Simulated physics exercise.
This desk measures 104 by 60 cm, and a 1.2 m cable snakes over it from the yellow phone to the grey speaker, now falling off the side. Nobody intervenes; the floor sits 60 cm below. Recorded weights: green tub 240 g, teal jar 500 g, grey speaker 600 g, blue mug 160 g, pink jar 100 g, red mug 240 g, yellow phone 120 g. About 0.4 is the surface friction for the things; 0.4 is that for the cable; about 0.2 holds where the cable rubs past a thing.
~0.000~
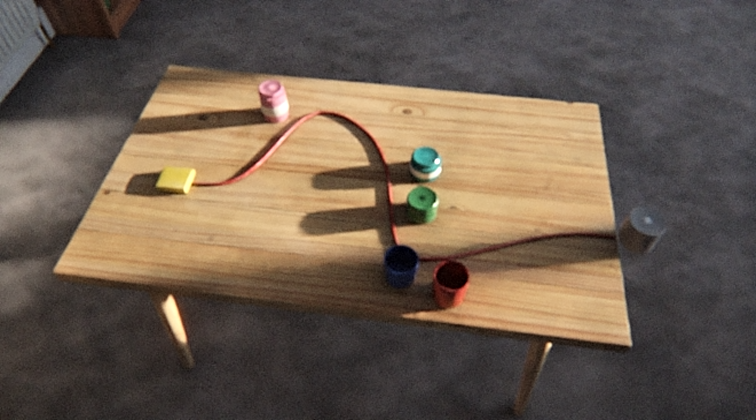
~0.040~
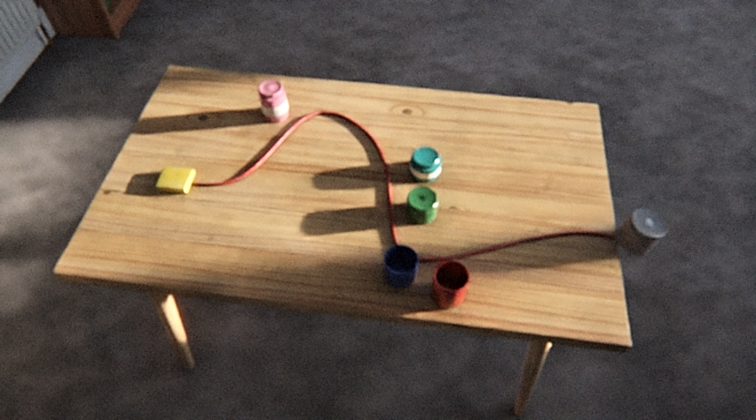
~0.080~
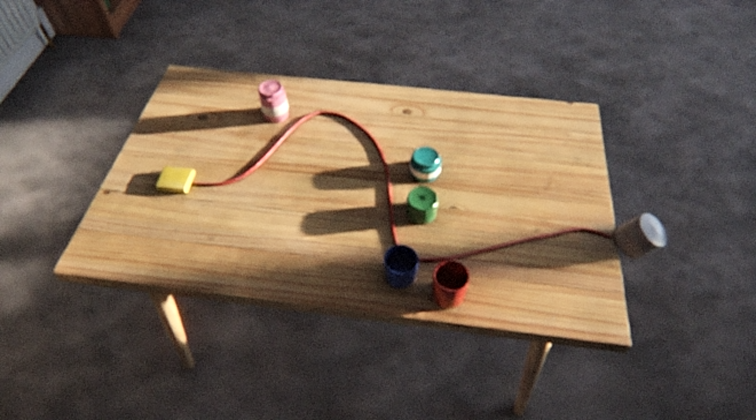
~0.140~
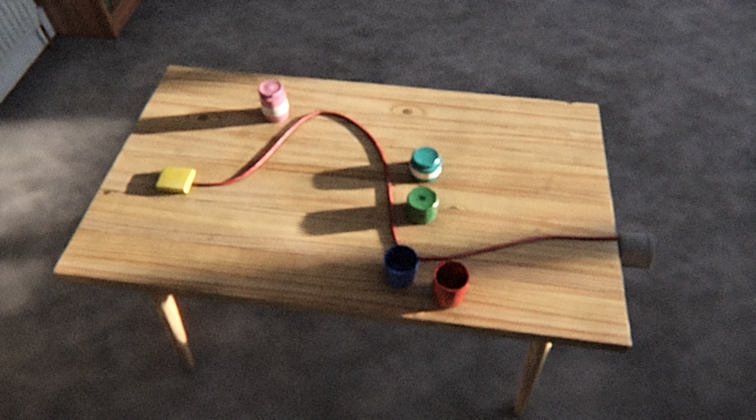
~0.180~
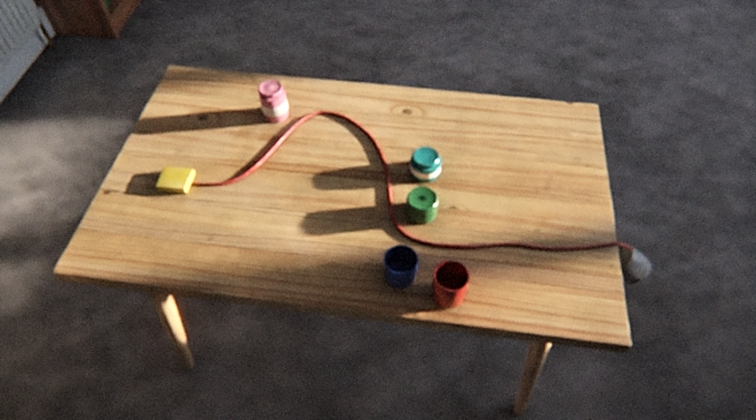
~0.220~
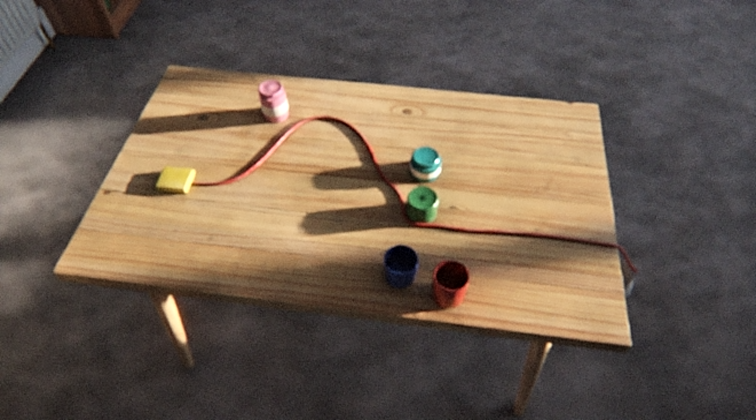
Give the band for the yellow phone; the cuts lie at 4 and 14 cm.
It goes a great distance.
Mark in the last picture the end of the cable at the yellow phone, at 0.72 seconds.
Near (512, 299).
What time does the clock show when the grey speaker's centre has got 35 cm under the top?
About: 0.34 s.
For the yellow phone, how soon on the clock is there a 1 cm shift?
Yellow phone at about 0.36 s on the clock.
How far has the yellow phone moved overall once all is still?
As for the yellow phone, it finishes over the edge.
After 0.5 s, the cable's tail end at (295, 200); yellow phone 23 cm off its start, grey speaker over the edge.
After 0.7 s, the cable's tail end at (512, 299); yellow phone 74 cm off its start, grey speaker over the edge, green tub 2 cm off its start.
After 1.0 s, the cable has left the top; yellow phone over the edge, grey speaker over the edge, green tub 2 cm off its start at (428, 193).
After 1.2 s, the cable has left the top; yellow phone over the edge, grey speaker over the edge, green tub 2 cm off its start.
After 2.4 s, the cable has left the top; yellow phone over the edge, grey speaker over the edge, green tub 2 cm off its start at (428, 193).
